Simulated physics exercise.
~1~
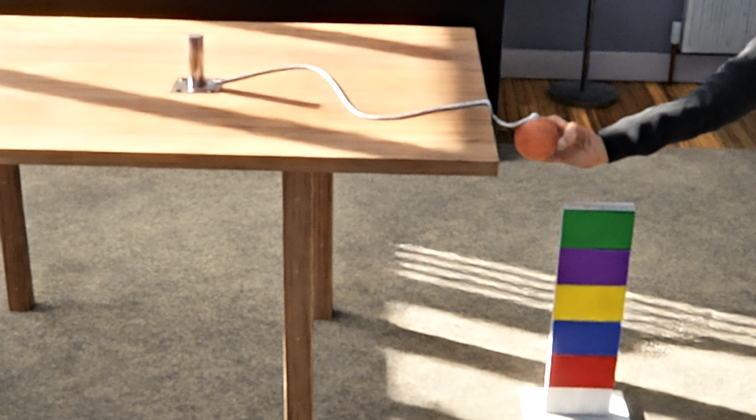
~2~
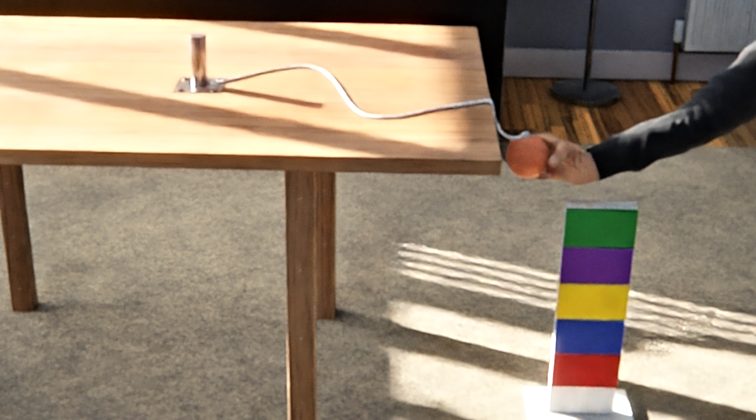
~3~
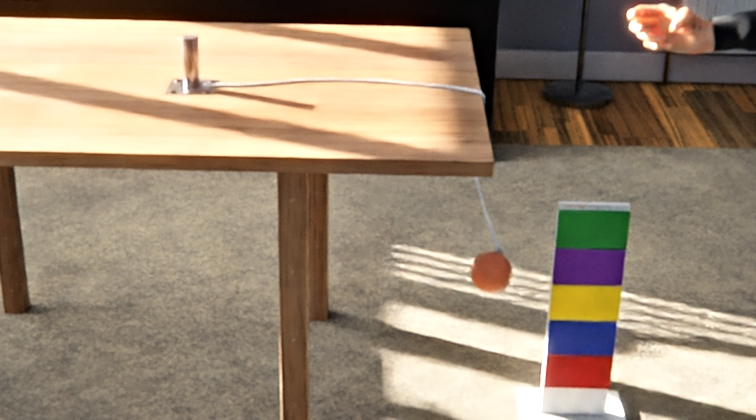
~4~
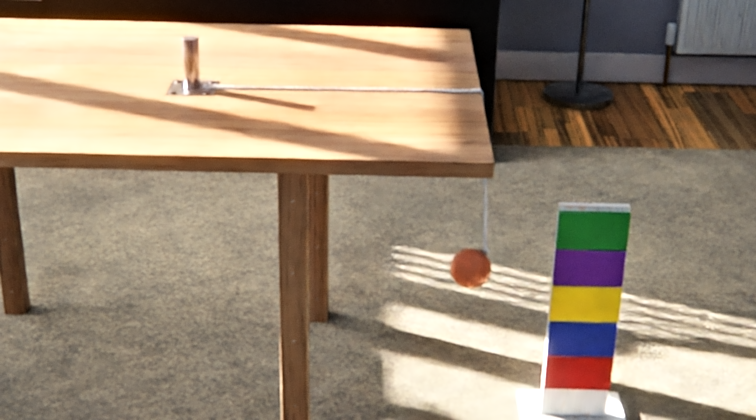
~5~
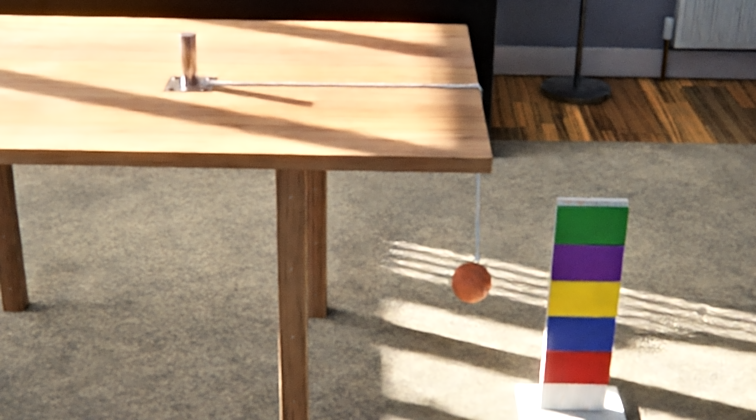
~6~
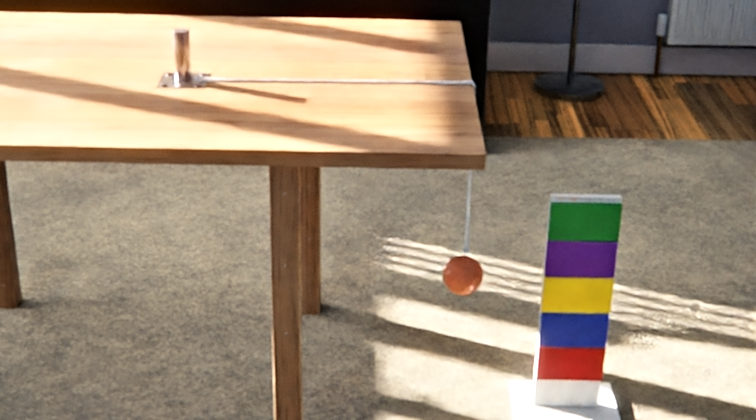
A hand held an orange ball just off the right end of a wooden table, lowered it slightly, then let go and drew back. The ball dropped until its white cord pulled straight from the post, and it ended up hanging level with the yellow band.
